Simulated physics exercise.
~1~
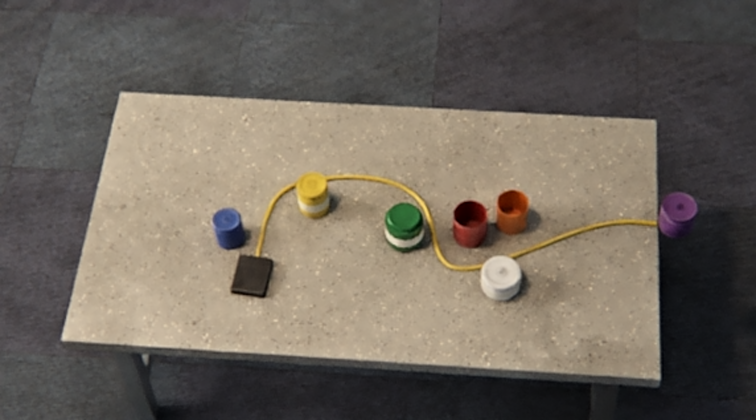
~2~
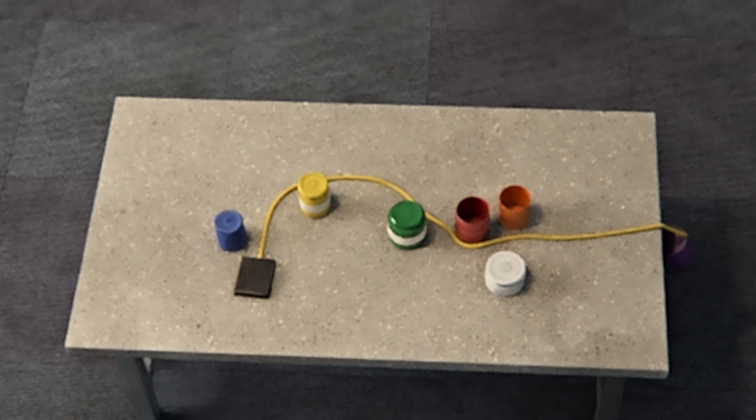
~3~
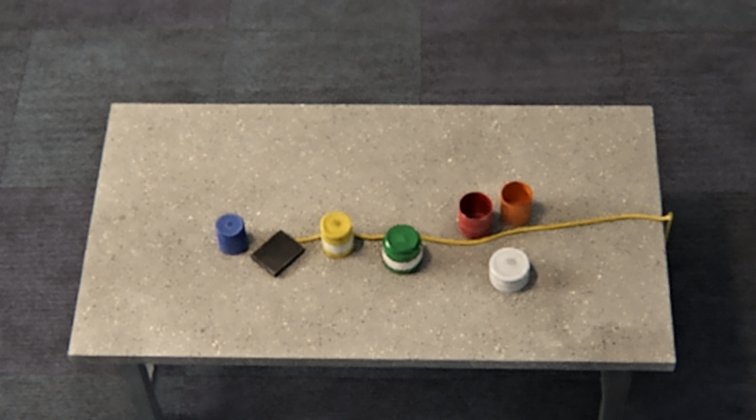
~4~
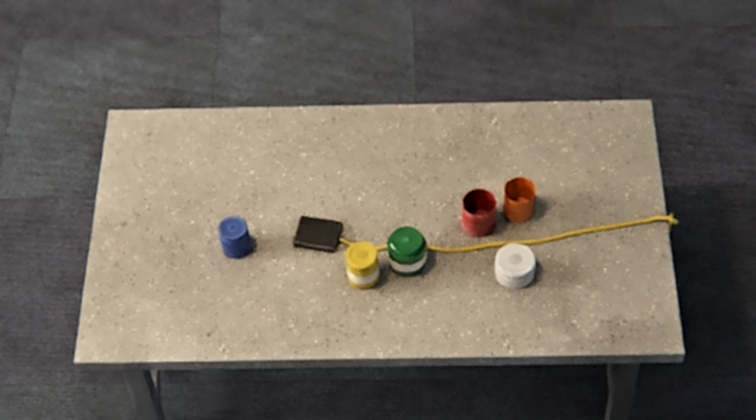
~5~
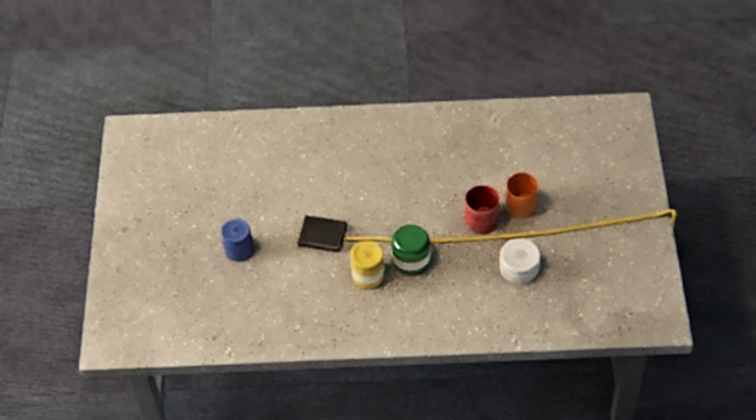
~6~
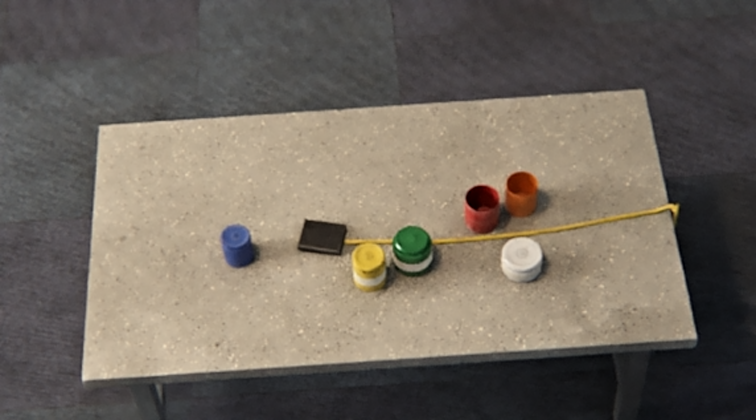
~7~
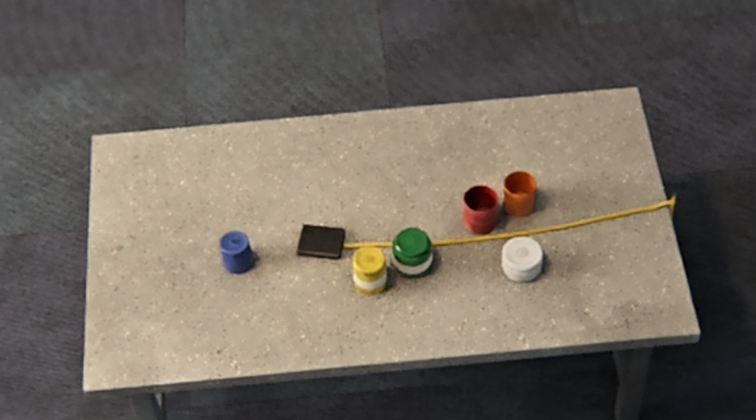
On a speckled grey table, a yellow cable pulled tight as the purple speaker dropped off the right side, dragging the black phone rightward and shifting the yellow and green jars, before everything settled with the cable stretched over the edge.
